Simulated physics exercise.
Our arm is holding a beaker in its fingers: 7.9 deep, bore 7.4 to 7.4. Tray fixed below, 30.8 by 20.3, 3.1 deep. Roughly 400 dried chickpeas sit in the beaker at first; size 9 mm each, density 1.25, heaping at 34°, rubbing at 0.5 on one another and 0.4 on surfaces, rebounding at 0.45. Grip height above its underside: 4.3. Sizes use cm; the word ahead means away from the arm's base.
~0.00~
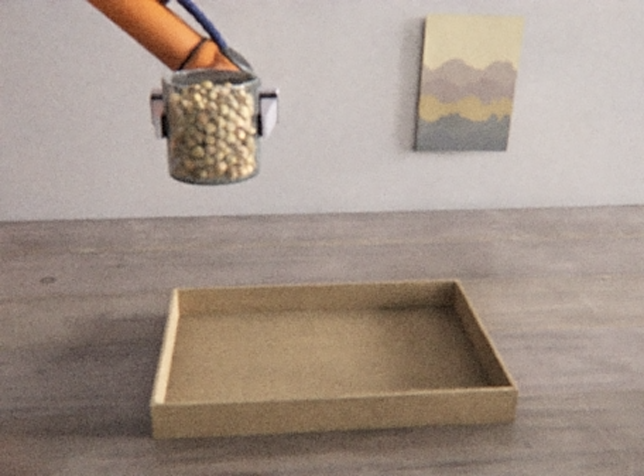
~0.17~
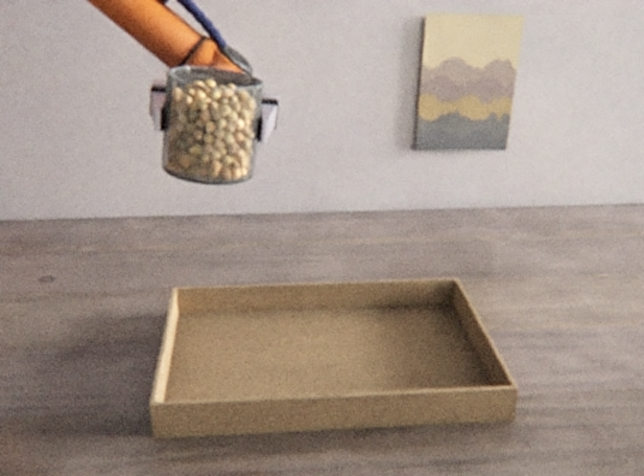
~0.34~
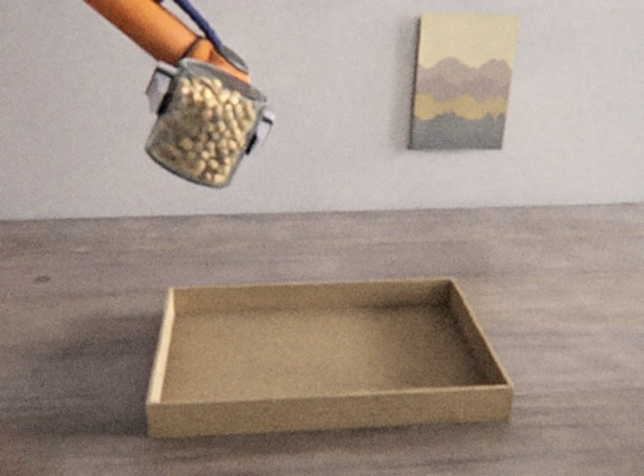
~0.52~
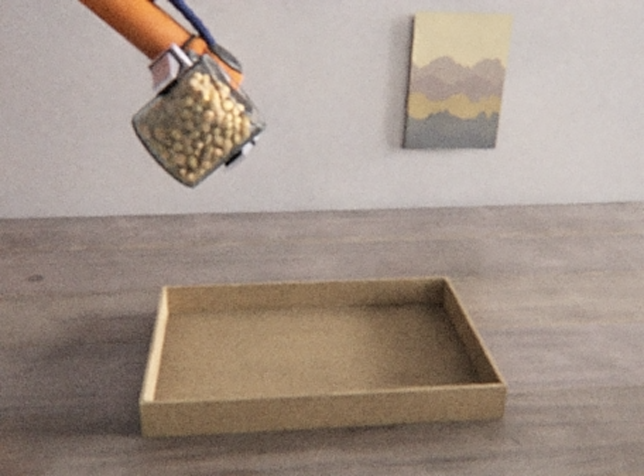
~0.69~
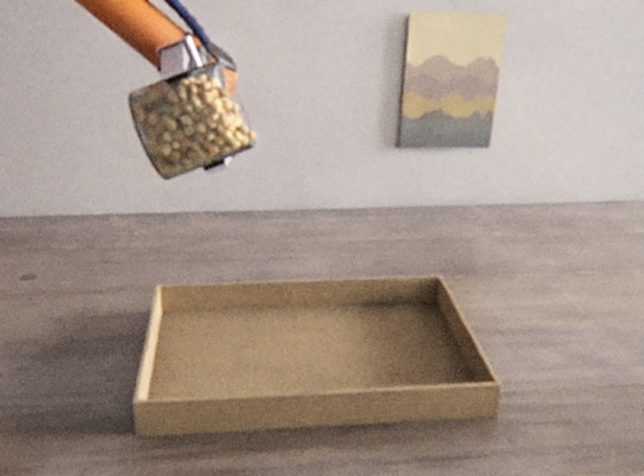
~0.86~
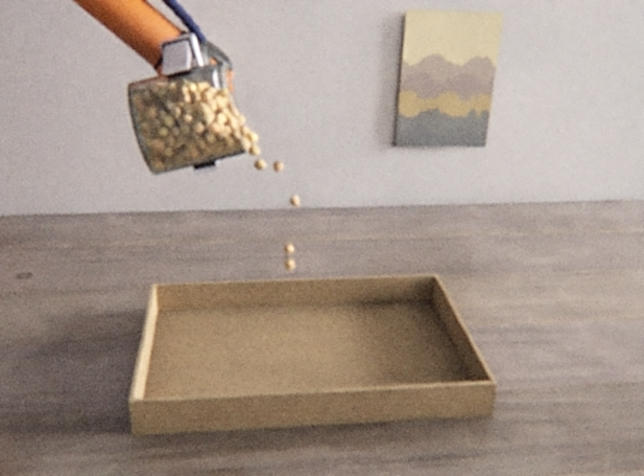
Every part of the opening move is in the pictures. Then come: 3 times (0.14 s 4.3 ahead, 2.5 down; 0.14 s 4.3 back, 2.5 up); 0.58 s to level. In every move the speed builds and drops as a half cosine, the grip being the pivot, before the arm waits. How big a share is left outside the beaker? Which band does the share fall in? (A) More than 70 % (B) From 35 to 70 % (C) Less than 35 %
From 35 to 70 % (B).
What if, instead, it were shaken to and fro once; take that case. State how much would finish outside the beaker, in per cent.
In that case, some 30 per cent.
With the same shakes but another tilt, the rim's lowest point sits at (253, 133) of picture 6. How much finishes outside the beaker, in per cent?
I'd put it at roughly 20 %.
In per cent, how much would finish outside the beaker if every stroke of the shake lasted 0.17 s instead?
It would be some 40 %.
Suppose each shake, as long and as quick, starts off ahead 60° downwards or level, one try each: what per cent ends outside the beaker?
You'd get about 30 per cent with the first setting and about 75 per cent with the second.
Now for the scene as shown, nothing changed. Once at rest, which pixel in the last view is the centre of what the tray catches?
I'd put it at roughly (342, 350).
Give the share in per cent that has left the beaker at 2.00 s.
55 %.
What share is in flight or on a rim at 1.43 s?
It amounts to roughly 12 in a hundred.
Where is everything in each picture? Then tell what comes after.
In the first frame, beaker middle at (213, 127), level; upper third of the load around (212, 108), from x 175 to 250, top at y 85; 399 in the beaker.
In the second frame, beaker middle at (212, 126), tilted 7° forward; upper third of the load around (212, 107), from x 170 to 250, top at y 85.
In the third frame, beaker middle at (206, 126), tilted 27° forward; upper third of the load around (205, 107), from x 160 to 250, top at y 80.
In the fourth frame, beaker middle at (198, 123), tilted 50° forward; upper third of the load around (196, 105), from x 145 to 245, top at y 80.
In the fifth frame, beaker middle at (192, 121), tilted 70° forward; upper third of the load around (185, 102), from x 140 to 250, top at y 80.
In the sixth frame, beaker middle at (188, 119), tilted 77° forward; upper third of the load around (178, 102), from x 140 to 295, top at y 85; 394 in the beaker, 5 in flight or on a rim.
After 1.43 s, tilted 77° forward, highest piece 25 above the table; 230 in the beaker, 121 in the tray, 48 in flight or on a rim.
After 2.00 s, tilted 37° forward, highest piece 26 above the table; 212 in the tray, 186 in the beaker, 1 on the table or floor.
After 2.48 s, level, highest piece 25 above the table; 212 in the tray, 186 in the beaker, 1 on the table or floor.
After 3.53 s, level, highest piece 25 above the table; 212 in the tray, 186 in the beaker, 1 on the table or floor.
At rest, 212 in the tray, 186 in the beaker, 1 on the table or floor. That is 53 % outside the beaker.
